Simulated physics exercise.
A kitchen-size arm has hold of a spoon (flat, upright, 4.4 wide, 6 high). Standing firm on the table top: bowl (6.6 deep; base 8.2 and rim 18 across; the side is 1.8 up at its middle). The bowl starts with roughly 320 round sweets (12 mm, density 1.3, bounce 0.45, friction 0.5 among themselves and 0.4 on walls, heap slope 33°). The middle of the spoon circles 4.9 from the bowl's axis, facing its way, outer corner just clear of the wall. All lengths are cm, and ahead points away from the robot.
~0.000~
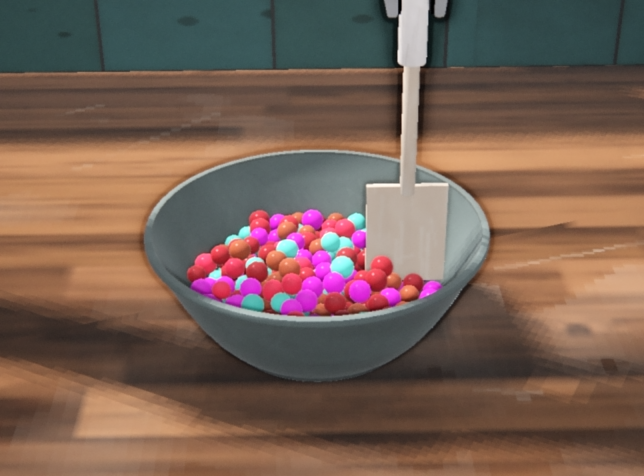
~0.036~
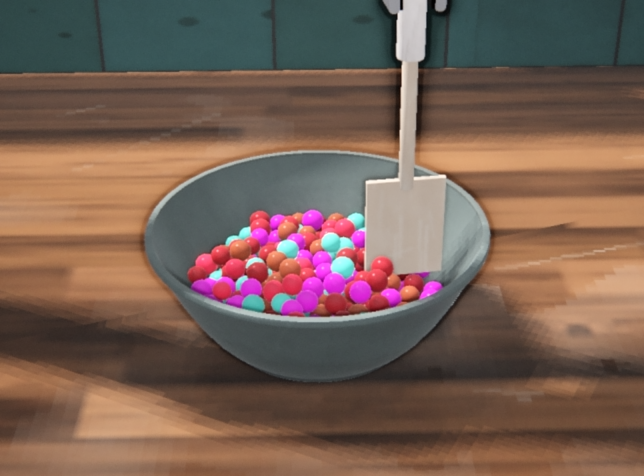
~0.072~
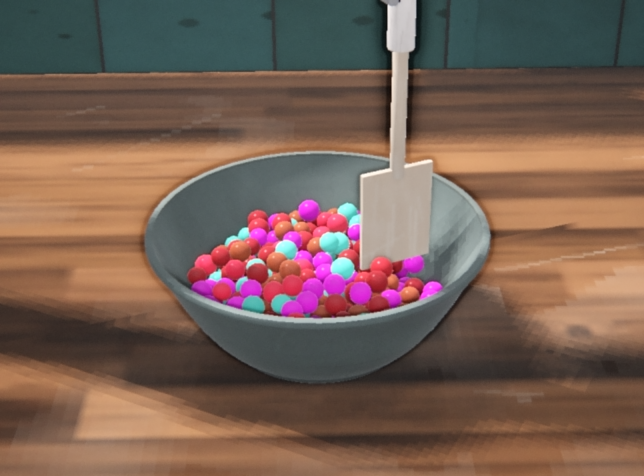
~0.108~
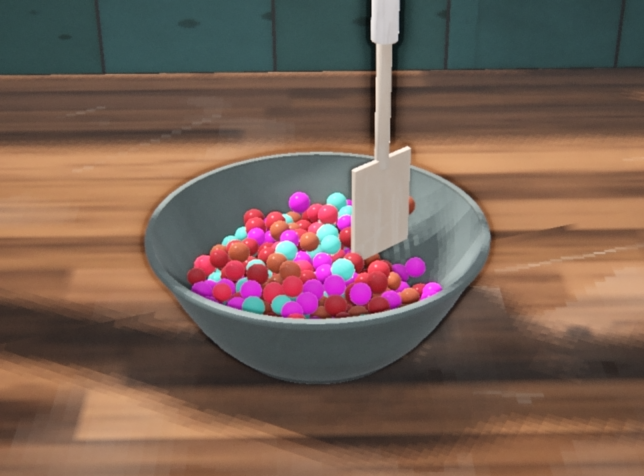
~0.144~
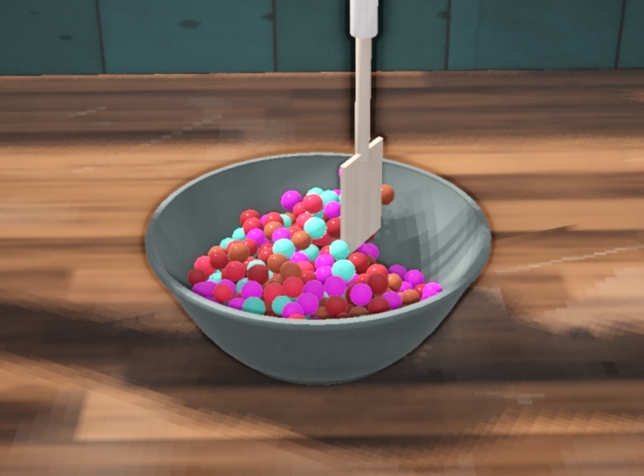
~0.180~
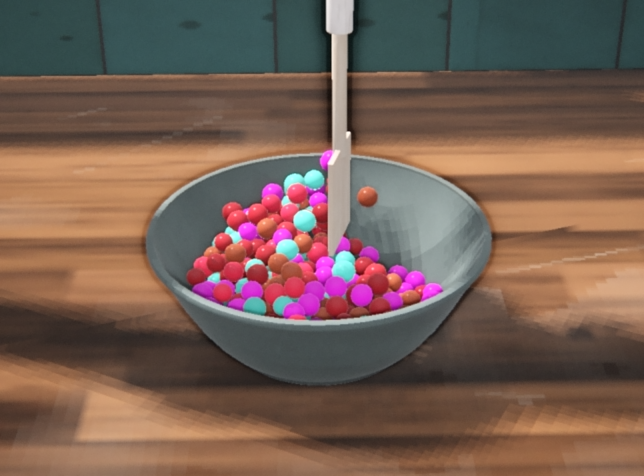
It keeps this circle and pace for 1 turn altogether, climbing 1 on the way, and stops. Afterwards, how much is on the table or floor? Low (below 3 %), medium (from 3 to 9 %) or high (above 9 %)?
On the table or floor the share is medium, from 3 to 9 %.
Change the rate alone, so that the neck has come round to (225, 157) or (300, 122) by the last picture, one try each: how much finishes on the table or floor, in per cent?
About 25 and 15 per cent.
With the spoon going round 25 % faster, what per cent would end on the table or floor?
In that case some 15 per cent.
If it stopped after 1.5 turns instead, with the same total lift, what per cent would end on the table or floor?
It would be near 10 per cent.
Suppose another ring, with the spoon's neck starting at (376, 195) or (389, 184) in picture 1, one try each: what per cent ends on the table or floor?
About 5 and 5 per cent.
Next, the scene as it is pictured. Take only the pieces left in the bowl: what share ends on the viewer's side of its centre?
Roughly 40 per cent.
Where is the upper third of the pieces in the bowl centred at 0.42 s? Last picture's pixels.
Near (245, 290).
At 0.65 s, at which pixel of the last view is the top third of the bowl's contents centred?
At about (383, 295).
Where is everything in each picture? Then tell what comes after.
Spoon neck at (409, 160), 0° round; upper third of the load around (307, 268), from x 195 to 435, top at y 220; 316 in the bowl, in the first picture.
Spoon neck at (407, 154), 8° round; upper third of the load around (307, 269), from x 195 to 435, top at y 220, in the second picture.
Spoon neck at (398, 144), 24° round; upper third of the load around (309, 269), from x 195 to 435, top at y 210, in the third picture.
Spoon neck at (383, 134), 41° round; upper third of the load around (310, 263), from x 195 to 435, top at y 205, in the fourth picture.
Spoon neck at (363, 128), 58° round; upper third of the load around (306, 260), from x 195 to 435, top at y 175, in the fifth picture.
Spoon neck at (340, 124), 75° round; upper third of the load around (295, 256), from x 195 to 435, top at y 160; 316 in the bowl, in the sixth picture.
After 0.42 s, 185° round, highest piece 8 above the table; 311 in the bowl, 5 in flight or on the tool.
After 0.65 s, 295° round, highest piece 8 above the table; 300 in the bowl, 13 on the table or floor, 3 in flight or on the tool.
After 0.97 s, 0° round, highest piece 7 above the table; 297 in the bowl, 19 on the table or floor.
After 1.67 s, 0° round, highest piece 7 above the table; 297 in the bowl, 19 on the table or floor.
At rest, 297 in the bowl, 19 on the table or floor. That is 6 % on the table or floor.
